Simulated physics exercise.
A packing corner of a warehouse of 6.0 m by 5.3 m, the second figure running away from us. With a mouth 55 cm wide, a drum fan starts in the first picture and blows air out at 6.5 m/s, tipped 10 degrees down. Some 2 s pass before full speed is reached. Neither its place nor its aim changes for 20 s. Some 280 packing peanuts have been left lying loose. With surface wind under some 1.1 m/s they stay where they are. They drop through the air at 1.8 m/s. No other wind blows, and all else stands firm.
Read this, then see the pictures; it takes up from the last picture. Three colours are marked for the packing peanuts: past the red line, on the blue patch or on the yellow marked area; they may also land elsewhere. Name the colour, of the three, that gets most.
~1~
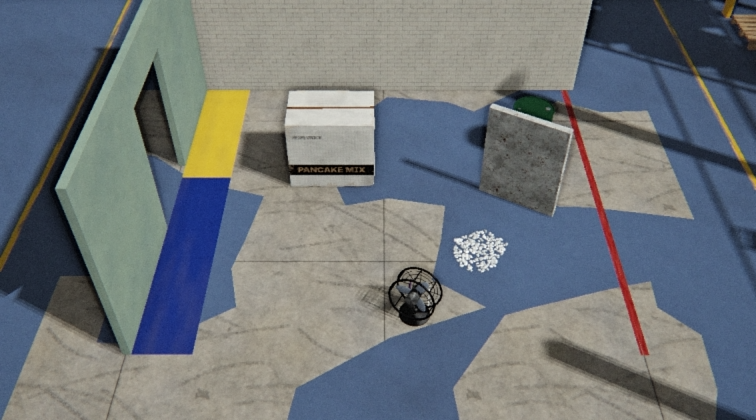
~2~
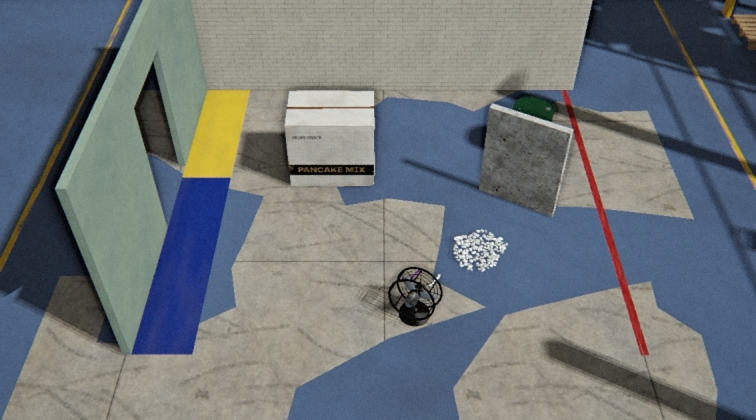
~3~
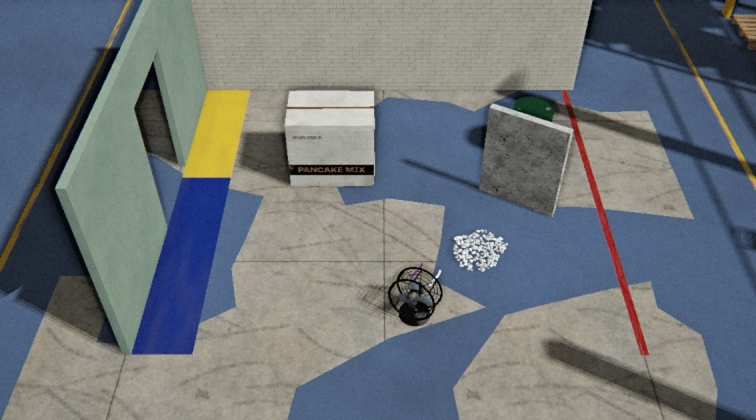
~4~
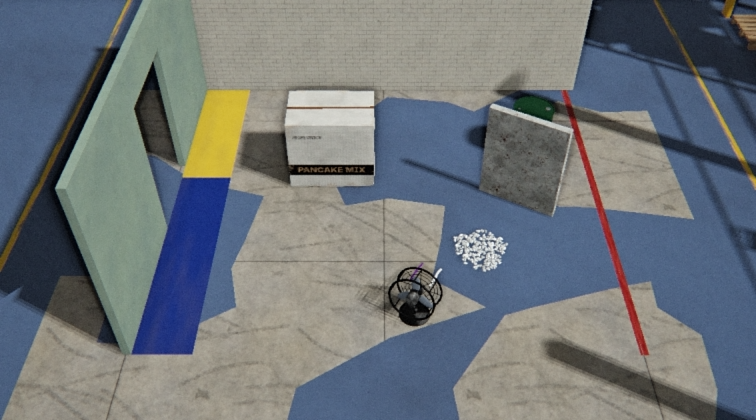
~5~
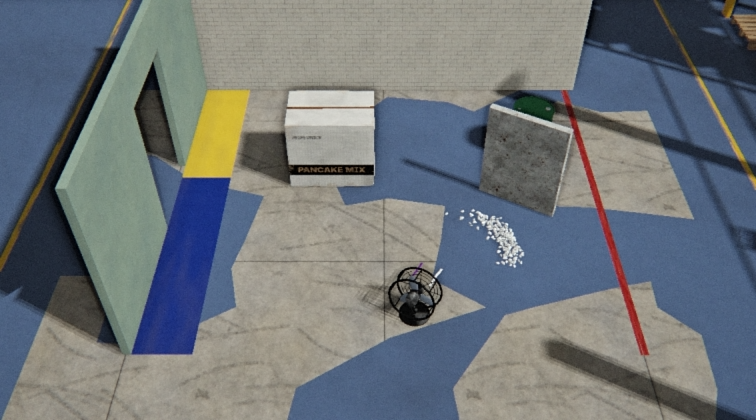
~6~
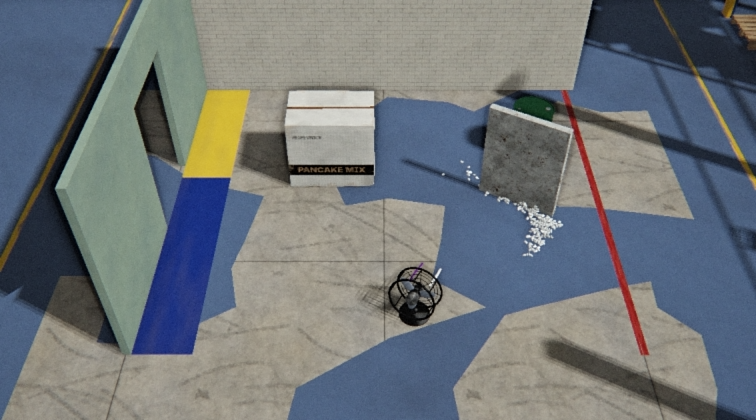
It is red that takes the most.
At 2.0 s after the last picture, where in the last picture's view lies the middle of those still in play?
Centre point: About (623, 226) px.
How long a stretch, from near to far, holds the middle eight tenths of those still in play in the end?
The middle bunch covers about 0.8 m from near to far.
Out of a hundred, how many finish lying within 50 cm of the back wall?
Estimate: Around 1 percent.
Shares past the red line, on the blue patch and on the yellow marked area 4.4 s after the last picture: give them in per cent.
About 90 per cent red, 0 per cent blue and 0 per cent yellow.
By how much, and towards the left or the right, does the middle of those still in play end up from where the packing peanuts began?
The middle moved rightwards, roughly 2.2 m.
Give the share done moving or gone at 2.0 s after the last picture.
10 per cent.
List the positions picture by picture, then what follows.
In the first picture, the middle of the packing peanuts is near (478, 252), none has stirred yet and the mouth of the drum fan is at (415, 294).
In the second picture, the middle of the packing peanuts is near (481, 250), none has stirred yet, the red line is centred on (601, 199), the blue patch is centred on (187, 256) and the yellow marked area is centred on (218, 131).
In the third picture, the middle of the packing peanuts is near (481, 250), none has stirred yet, the top of a screen is at (531, 118) and the top of a barrel is at (534, 108).
In the fourth picture, the middle of the packing peanuts is near (479, 249), the farthest in sight from the drum fan is at (486, 232) and about 15 % have left their places.
In the fifth picture, the middle of the packing peanuts is near (503, 239), the farthest in sight from the drum fan is at (500, 218) and about 95 % have left their places.
In the sixth picture, the middle of the packing peanuts is near (535, 223), the farthest in sight from the drum fan is at (462, 162) and all have left their places.
Then, 2.0 s after the last picture, 64 % are past the red line, 0 % on the blue patch and 0 % on the yellow marked area; the middle of those still in play is near (623, 226); 10 % have settled or left.
Then, 4.4 s after the last picture, 86 % are past the red line, 0 % on the blue patch and 0 % on the yellow marked area; the middle of those still in play is near (634, 222); 20 % have settled or left.
Then, 9.0 s after the last picture, 91 % are past the red line, 0 % on the blue patch and 1 % on the yellow marked area; the middle of those still in play is near (640, 224); 31 % have settled or left.
Then, 18.0 s after the last picture, at the end, 94 % are past the red line, 0 % on the blue patch and 1 % on the yellow marked area; the middle of those still in play is near (640, 224).
